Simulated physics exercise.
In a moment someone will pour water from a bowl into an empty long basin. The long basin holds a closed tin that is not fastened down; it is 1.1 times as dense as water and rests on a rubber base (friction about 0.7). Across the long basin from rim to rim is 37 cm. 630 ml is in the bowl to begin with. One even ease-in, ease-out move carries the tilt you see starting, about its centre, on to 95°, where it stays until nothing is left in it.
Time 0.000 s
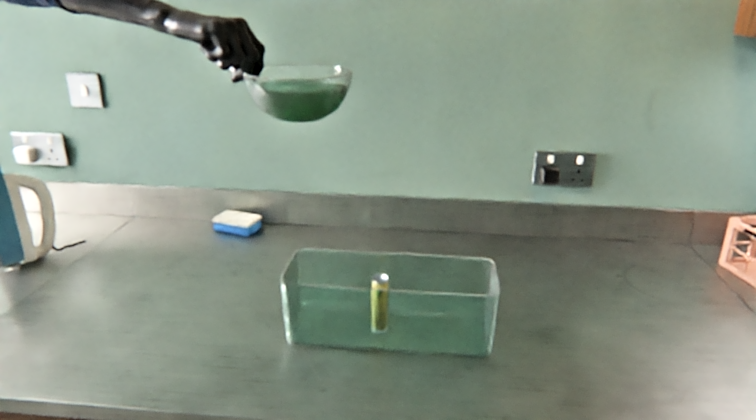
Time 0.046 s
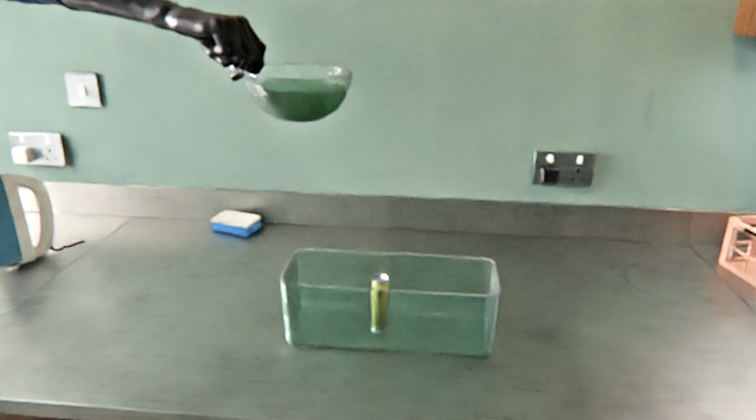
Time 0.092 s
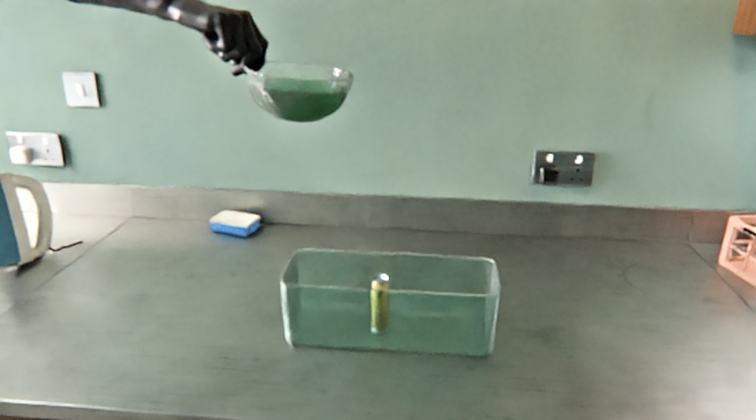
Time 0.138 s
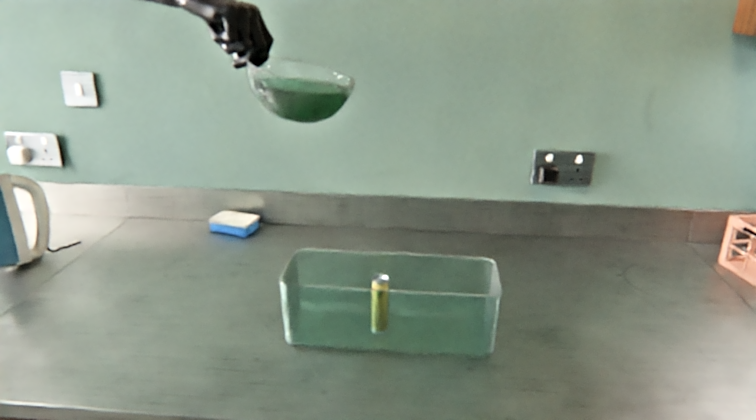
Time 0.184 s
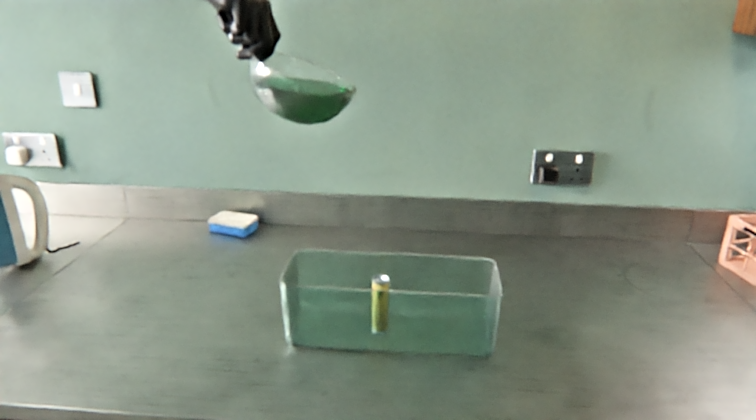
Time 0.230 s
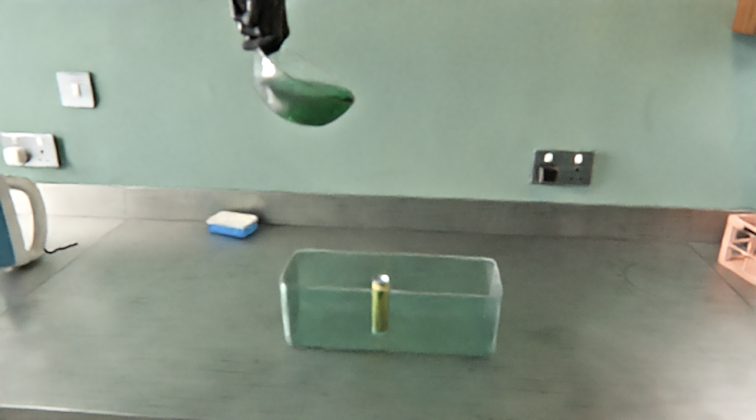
Black mechanical hand tilting a clear bowl of green liquid rightward above a glass basin holding a small upright can.
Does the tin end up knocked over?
It gets tipped over.
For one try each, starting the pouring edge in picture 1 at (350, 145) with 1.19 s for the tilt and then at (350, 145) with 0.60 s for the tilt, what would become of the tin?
In the first try it remains standing; in the second it remains standing.
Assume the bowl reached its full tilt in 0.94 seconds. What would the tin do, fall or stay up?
Result: Tin still standing.
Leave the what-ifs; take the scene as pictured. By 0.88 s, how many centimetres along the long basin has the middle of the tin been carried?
Around 8 centimetres.
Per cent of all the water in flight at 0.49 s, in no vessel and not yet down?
About 80 per cent.
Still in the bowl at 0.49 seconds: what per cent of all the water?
Still held: Roughly 16 % of the total.
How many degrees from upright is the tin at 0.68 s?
0°.
By 0.49 s the tilt is 87° and 17 per cent is still to pour; the tin stands where it began.
By 0.68 s the tilt is 95° and 1 per cent is still to pour; the tin stands 1 cm from where it began.
By 0.88 s the tilt is 95° and 0 per cent is still to pour; the tin lies on its side.
By 1.10 s the tilt is 95° and 0 per cent is still to pour; the tin lies on its side.
At rest the tin lies on its side.
